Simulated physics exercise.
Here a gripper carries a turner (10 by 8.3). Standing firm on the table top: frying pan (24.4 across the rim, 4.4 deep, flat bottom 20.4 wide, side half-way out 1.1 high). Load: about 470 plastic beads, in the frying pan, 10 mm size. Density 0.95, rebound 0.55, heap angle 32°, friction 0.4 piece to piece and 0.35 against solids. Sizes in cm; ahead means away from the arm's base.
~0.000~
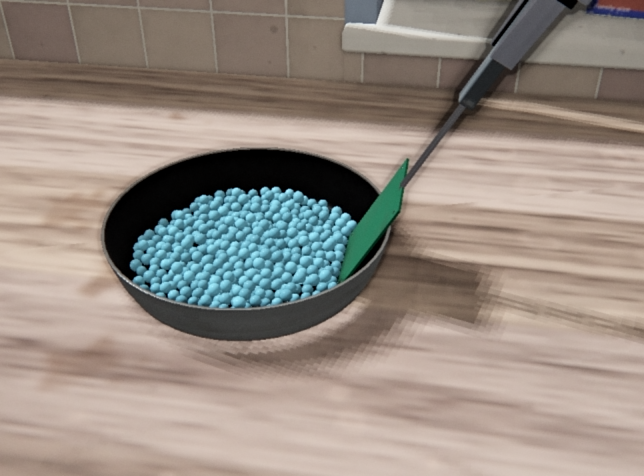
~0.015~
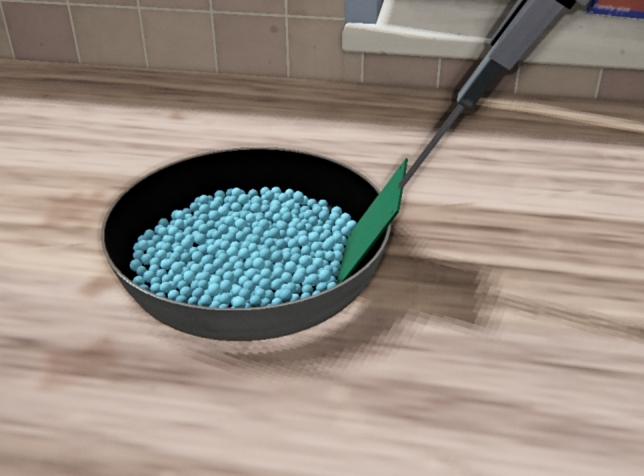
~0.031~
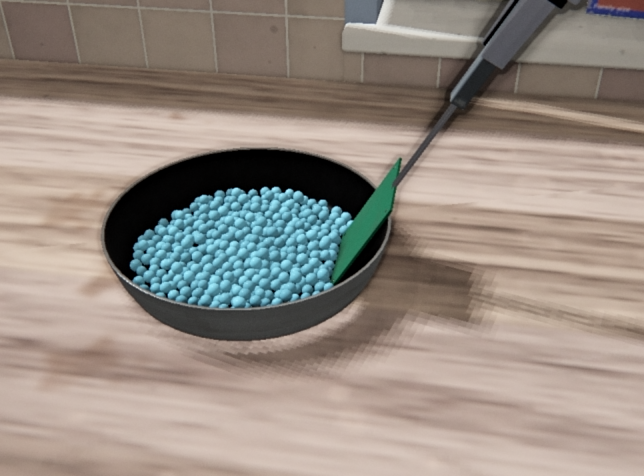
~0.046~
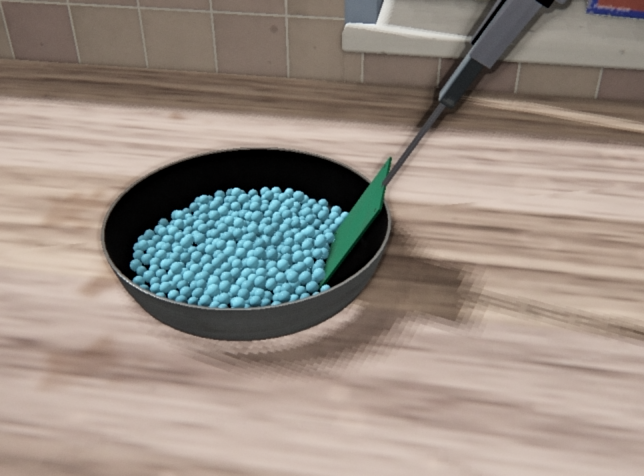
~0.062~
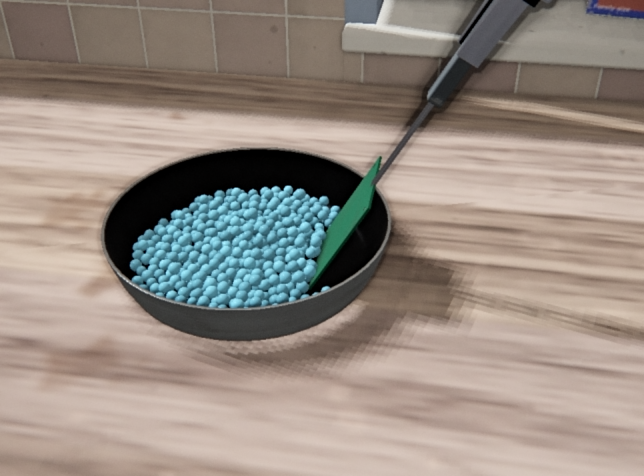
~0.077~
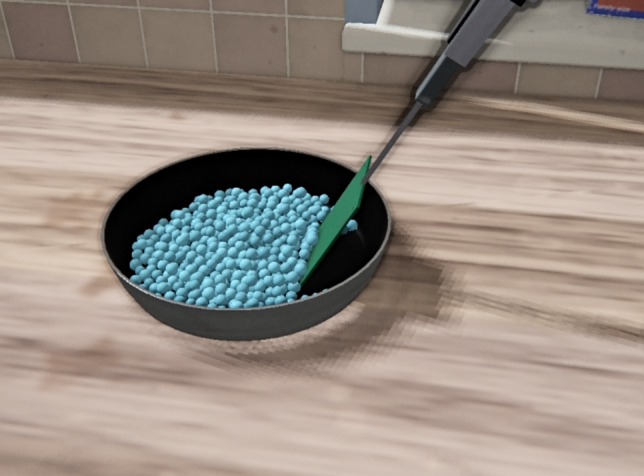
In this clip, a green turner on a dark handle starts at the right side of a black frying pan of small blue beads on a wood-patterned counter, then moves a short way left, pushing the nearest beads leftward.
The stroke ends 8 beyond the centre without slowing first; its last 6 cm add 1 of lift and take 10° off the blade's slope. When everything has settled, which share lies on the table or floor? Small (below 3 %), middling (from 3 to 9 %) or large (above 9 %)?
On the table or floor the share is small, below 3 %.
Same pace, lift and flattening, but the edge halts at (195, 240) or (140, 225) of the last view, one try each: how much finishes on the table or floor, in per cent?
Some 0 and 15 per cent.
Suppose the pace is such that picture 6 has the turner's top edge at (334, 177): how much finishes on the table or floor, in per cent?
Some 5 per cent.
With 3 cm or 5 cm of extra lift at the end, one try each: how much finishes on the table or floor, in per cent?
About 0 and 0 per cent.
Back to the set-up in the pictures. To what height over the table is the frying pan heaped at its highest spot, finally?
Roughly 5.0 cm.
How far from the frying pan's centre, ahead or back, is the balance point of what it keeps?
About 4.5 cm ahead.
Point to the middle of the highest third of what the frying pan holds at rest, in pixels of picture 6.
At about (154, 223).
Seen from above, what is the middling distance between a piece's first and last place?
About 3 cm.
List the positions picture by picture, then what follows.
Turner top edge at (404, 183), sloping 61°; upper third of the load around (253, 243), from x 135 to 350, top at y 190; 473 in the frying pan, in the first picture.
Turner top edge at (403, 183), sloping 61°; upper third of the load around (253, 242), from x 135 to 350, top at y 190, in the second picture.
Turner top edge at (396, 183), sloping 61°; upper third of the load around (256, 243), from x 135 to 350, top at y 190, in the third picture.
Turner top edge at (386, 182), sloping 61°; upper third of the load around (254, 242), from x 135 to 350, top at y 190, in the fourth picture.
Turner top edge at (375, 181), sloping 61°; upper third of the load around (250, 239), from x 135 to 350, top at y 190, in the fifth picture.
Turner top edge at (365, 180), sloping 61°; upper third of the load around (247, 241), from x 135 to 350, top at y 190; 473 in the frying pan, in the sixth picture.
By 0.16 s, sloping 61°, highest piece 3 above the table; 473 in the frying pan.
By 0.25 s, sloping 57°, highest piece 4 above the table; 473 in the frying pan.
By 0.49 s, sloping 51°, highest piece 5 above the table; 472 in the frying pan, 1 on the table or floor.
By 1.54 s, sloping 51°, highest piece 5 above the table; 472 in the frying pan, 1 on the table or floor.
Final count, 472 in the frying pan, 1 on the table or floor. That is 0 % on the table or floor.
